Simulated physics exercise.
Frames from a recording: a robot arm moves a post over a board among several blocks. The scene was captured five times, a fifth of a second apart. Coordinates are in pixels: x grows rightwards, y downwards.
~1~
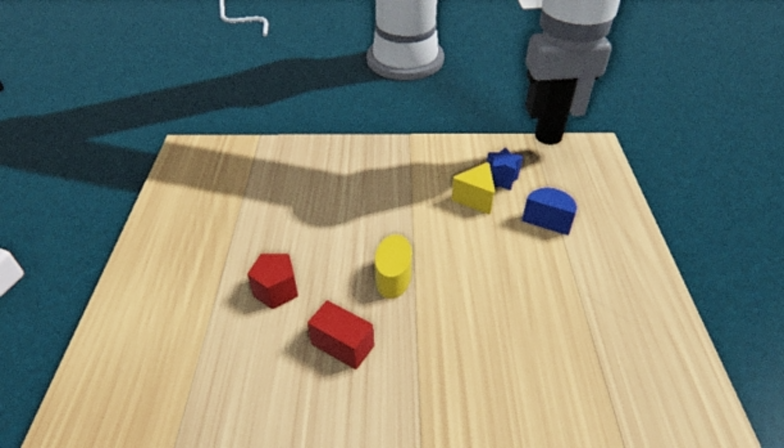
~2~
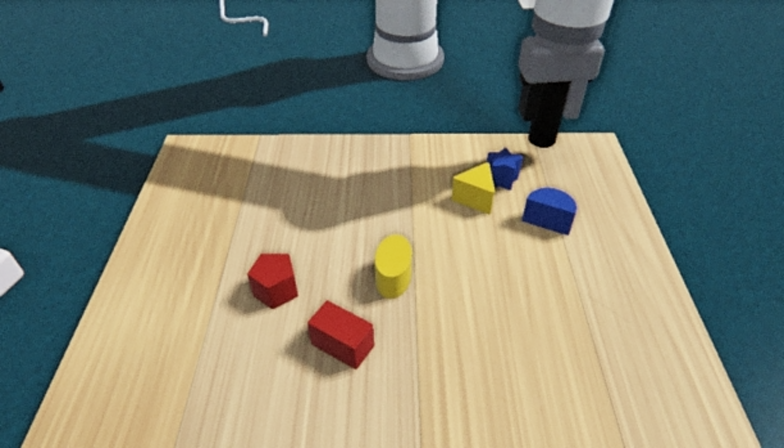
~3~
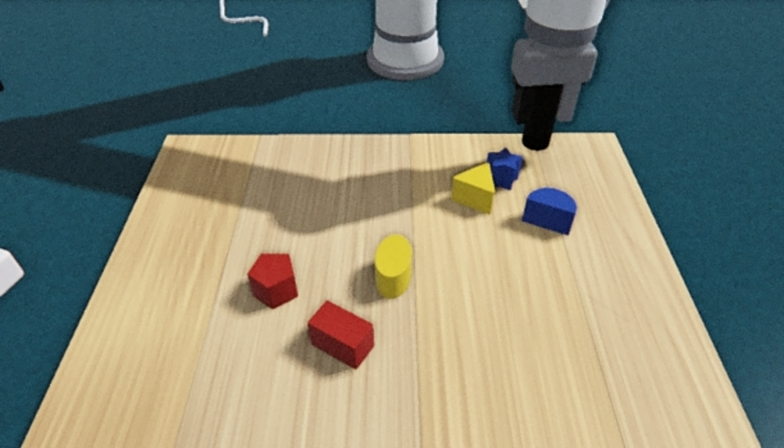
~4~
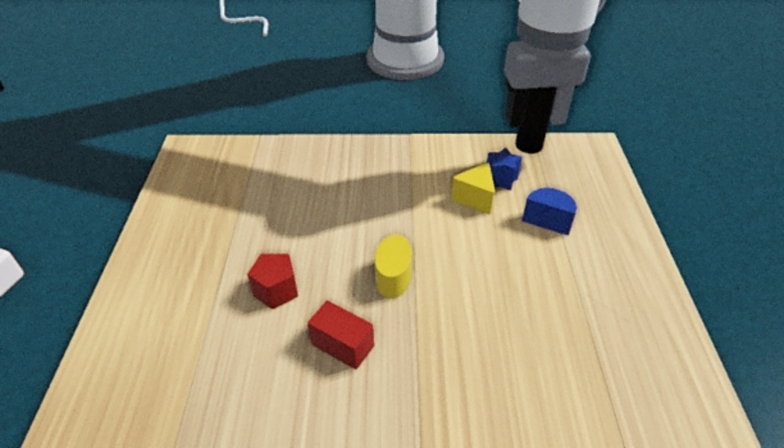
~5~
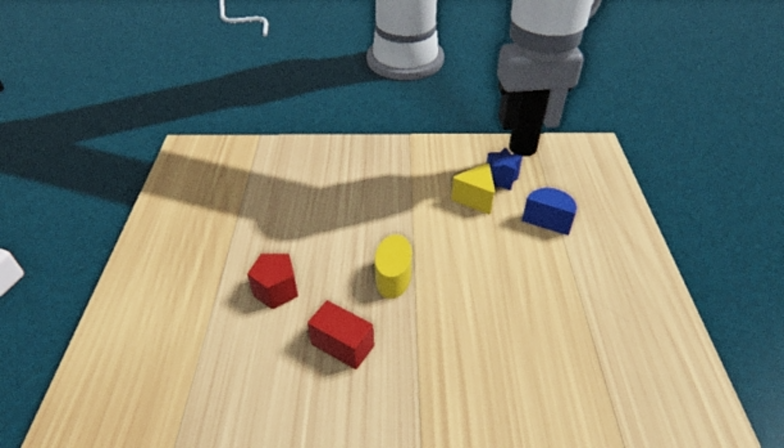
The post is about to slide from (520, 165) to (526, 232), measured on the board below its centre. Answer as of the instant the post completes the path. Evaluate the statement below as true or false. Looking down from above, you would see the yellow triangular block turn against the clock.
True.
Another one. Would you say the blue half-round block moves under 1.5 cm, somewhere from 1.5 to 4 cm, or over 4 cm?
I'd go with 1.5 to 4 cm for this block.
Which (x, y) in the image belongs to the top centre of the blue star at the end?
It comes to (499, 170).
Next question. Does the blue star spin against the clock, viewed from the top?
Final answer: No.
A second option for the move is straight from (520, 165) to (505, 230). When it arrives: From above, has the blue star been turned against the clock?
My answer is no.
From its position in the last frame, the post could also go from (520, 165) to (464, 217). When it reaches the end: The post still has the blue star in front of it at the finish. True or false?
True
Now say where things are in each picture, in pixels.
The first frame shows lower end of the post (548, 137), tops of blocks, yellow triangular block (478, 177), blue star (505, 158), blue half-round block (554, 198).
The second frame shows post (542, 140), blocks as before.
The third frame shows post (535, 143), blocks as before.
The fourth frame shows post (529, 146), blocks as before.
The fifth frame shows post (523, 149), yellow triangular block (478, 177), blue star (505, 158), blue half-round block (554, 198).
On the path given first. One third of the way, post (525, 169); yellow triangular block (473, 178), turned 15° anticlockwise; blue star (500, 167), turned 35° clockwise.
Two thirds of the way, post (528, 191); yellow triangular block (472, 177), turned 20° anticlockwise; blue star (499, 170), turned 65° clockwise; blue half-round block (557, 203).
At the end, post (530, 215); yellow triangular block (472, 177), turned 20° anticlockwise; blue star (499, 170), turned 65° clockwise; blue half-round block (566, 217), turned 65° anticlockwise.
